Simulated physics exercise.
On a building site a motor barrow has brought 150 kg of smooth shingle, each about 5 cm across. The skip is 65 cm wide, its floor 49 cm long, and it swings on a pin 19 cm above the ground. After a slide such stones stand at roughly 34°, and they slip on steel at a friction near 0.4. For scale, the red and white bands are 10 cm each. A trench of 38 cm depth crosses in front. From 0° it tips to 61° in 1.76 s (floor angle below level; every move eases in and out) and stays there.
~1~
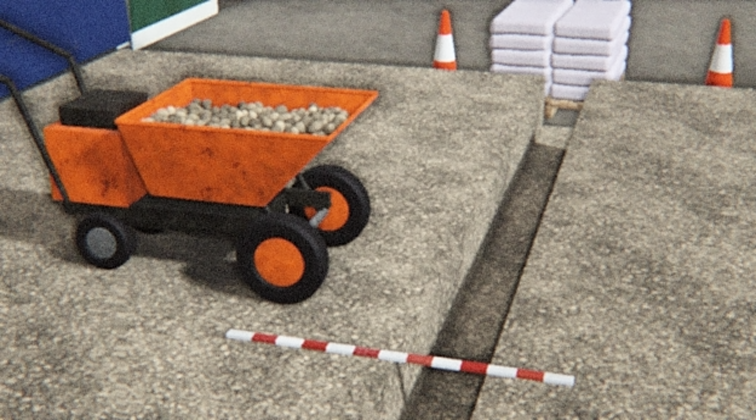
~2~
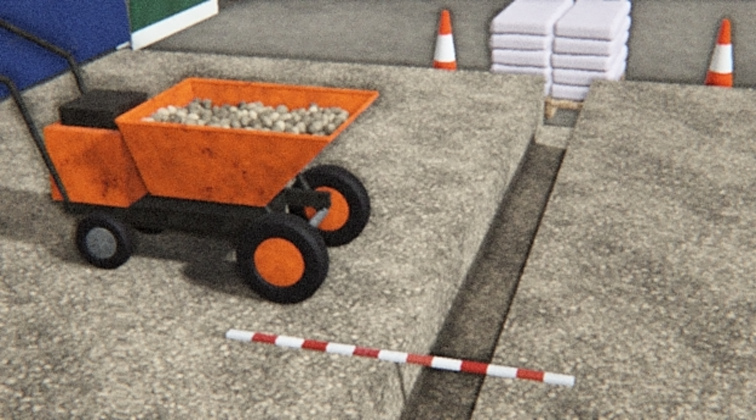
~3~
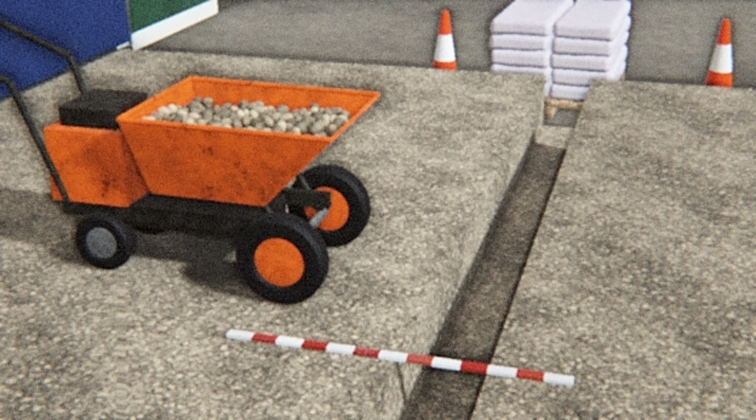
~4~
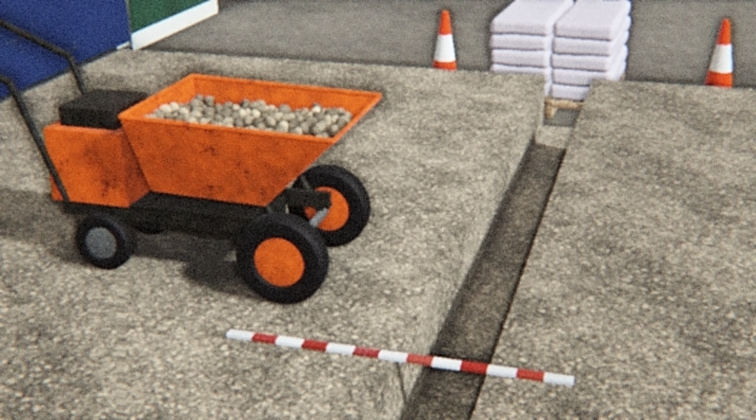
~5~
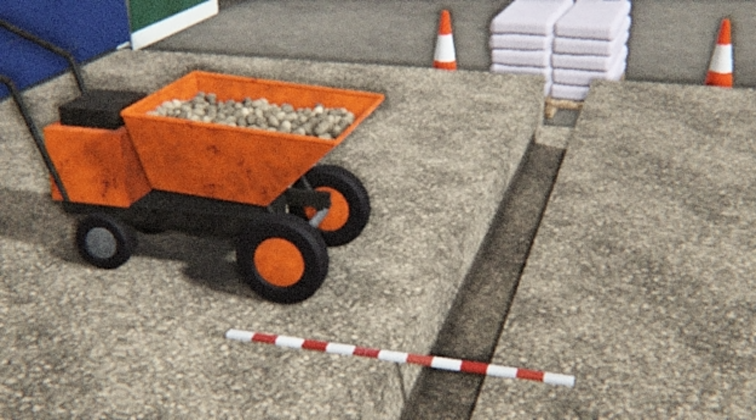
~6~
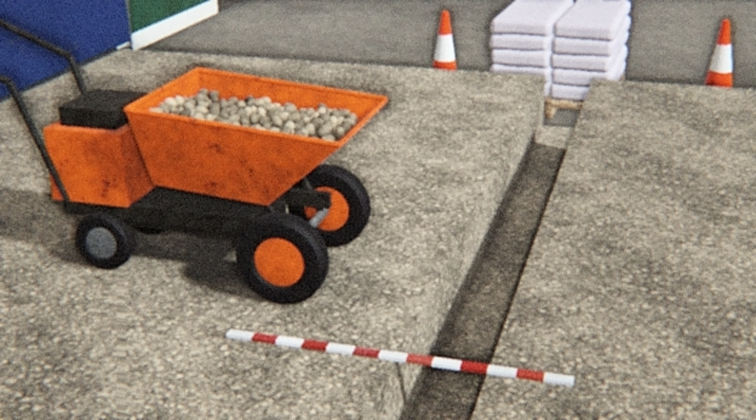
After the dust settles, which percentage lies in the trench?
Roughly 90 per cent ends in the trench.
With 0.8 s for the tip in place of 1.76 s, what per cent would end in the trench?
It would be near 75 per cent.
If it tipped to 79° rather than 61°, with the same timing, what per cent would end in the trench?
In that case some 95 per cent.
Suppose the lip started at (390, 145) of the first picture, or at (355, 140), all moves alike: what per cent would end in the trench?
About 35 and 70 per cent.
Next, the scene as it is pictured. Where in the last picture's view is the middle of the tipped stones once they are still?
Their middle is at about (480, 351).
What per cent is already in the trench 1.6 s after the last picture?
Some 40 per cent.
Then, 1.0 s after the last picture the floor is at 51°, 100 % in the skip; the foremost stones are at (427, 212).
Then, 1.6 s after the last picture the floor is at 61°, 58 % in the skip, 40 % in the trench, 3 % past the trench; the foremost stones are at (544, 308).
Then, 1.9 s after the last picture the floor is at 61°, 31 % in the skip, 59 % in the trench, 10 % past the trench; the foremost stones are at (644, 305).
Then, 3.9 s after the last picture the floor is at 61°, 0 % in the skip, 90 % in the trench, 10 % past the trench; the foremost stones are at (709, 303).
